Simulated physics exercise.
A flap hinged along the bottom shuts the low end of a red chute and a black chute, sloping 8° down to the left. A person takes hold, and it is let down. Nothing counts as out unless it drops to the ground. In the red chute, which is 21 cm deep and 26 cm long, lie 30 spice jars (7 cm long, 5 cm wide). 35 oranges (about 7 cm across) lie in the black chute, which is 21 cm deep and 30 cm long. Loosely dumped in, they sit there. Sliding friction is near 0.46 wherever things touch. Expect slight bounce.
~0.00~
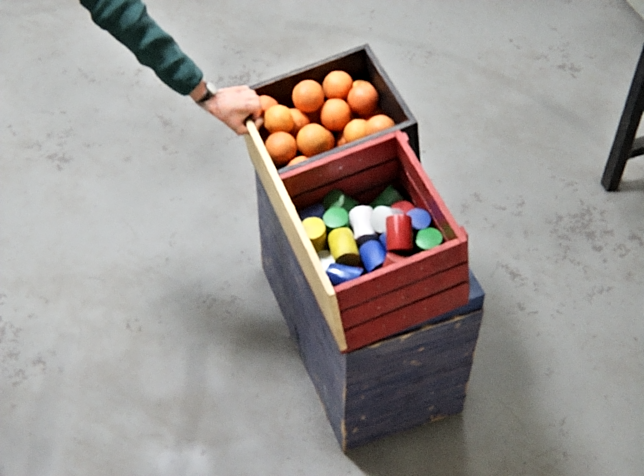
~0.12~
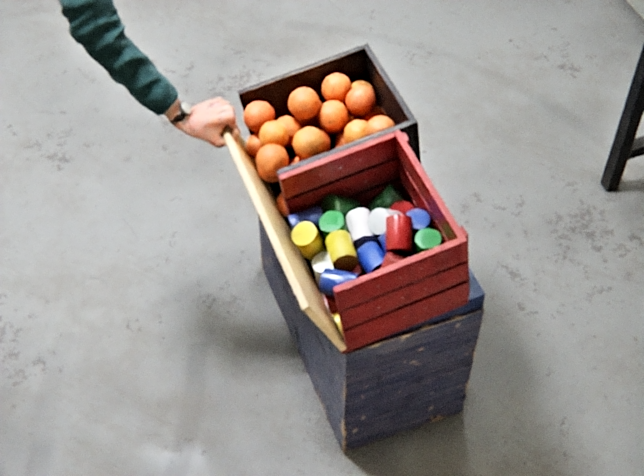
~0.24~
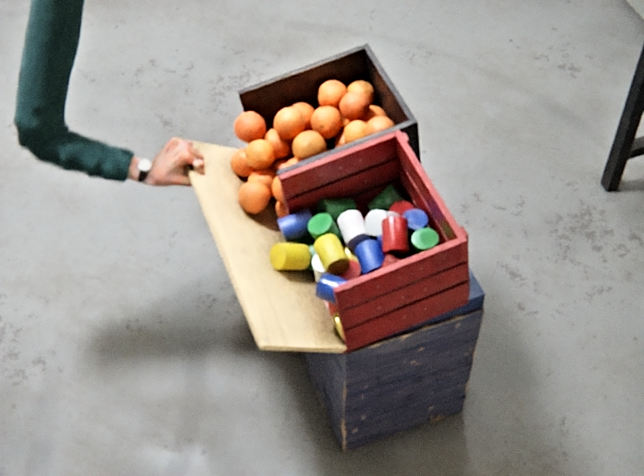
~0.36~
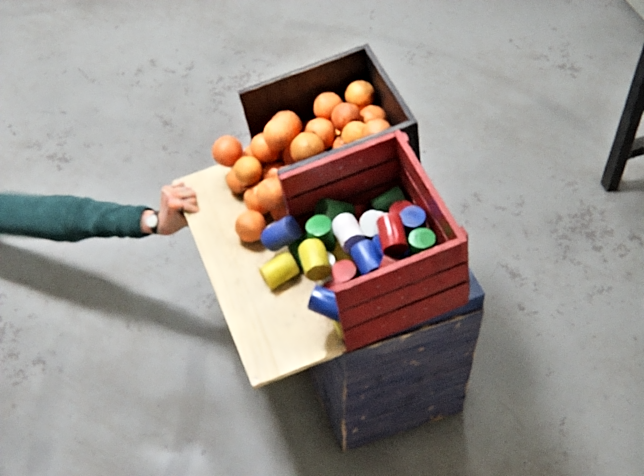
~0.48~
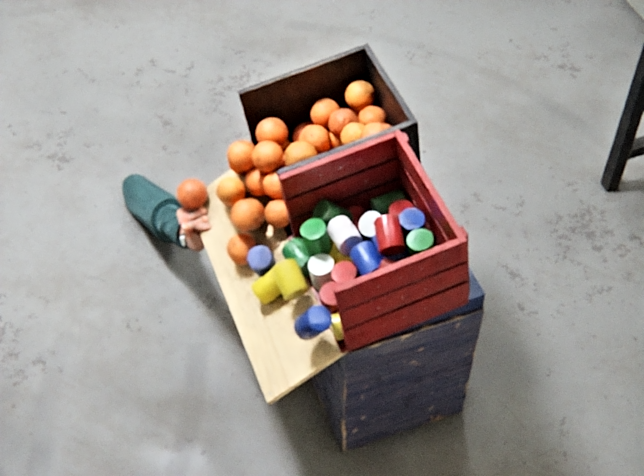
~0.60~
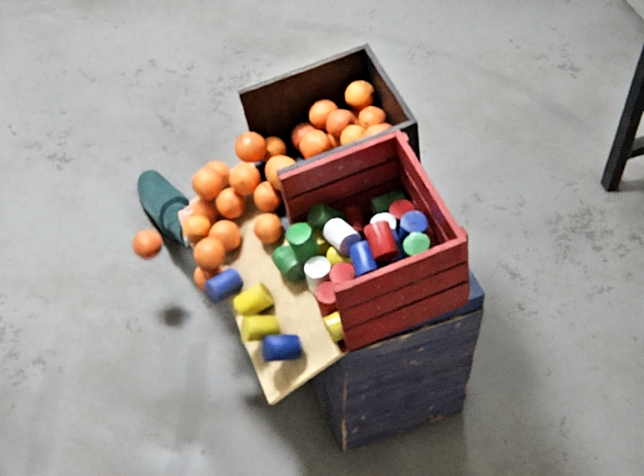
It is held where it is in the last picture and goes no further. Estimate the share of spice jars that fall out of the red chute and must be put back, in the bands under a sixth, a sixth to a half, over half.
The share to put back is a sixth to a half.
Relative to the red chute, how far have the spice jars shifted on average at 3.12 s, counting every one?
About 24 cm to the left.
After 1.00 s, red chute 25 in, 5 out and black chute 21 in, 14 out.
After 1.51 s, red chute 23 in, 7 out and black chute 15 in, 20 out.
After 2.21 s, red chute 19 in, 11 out and black chute 5 in, 30 out.
Outcome (at 3.12 s), red chute 18 in, 12 out and black chute 0 in, 35 out. Asked share, 12 of 30, 40 per cent.
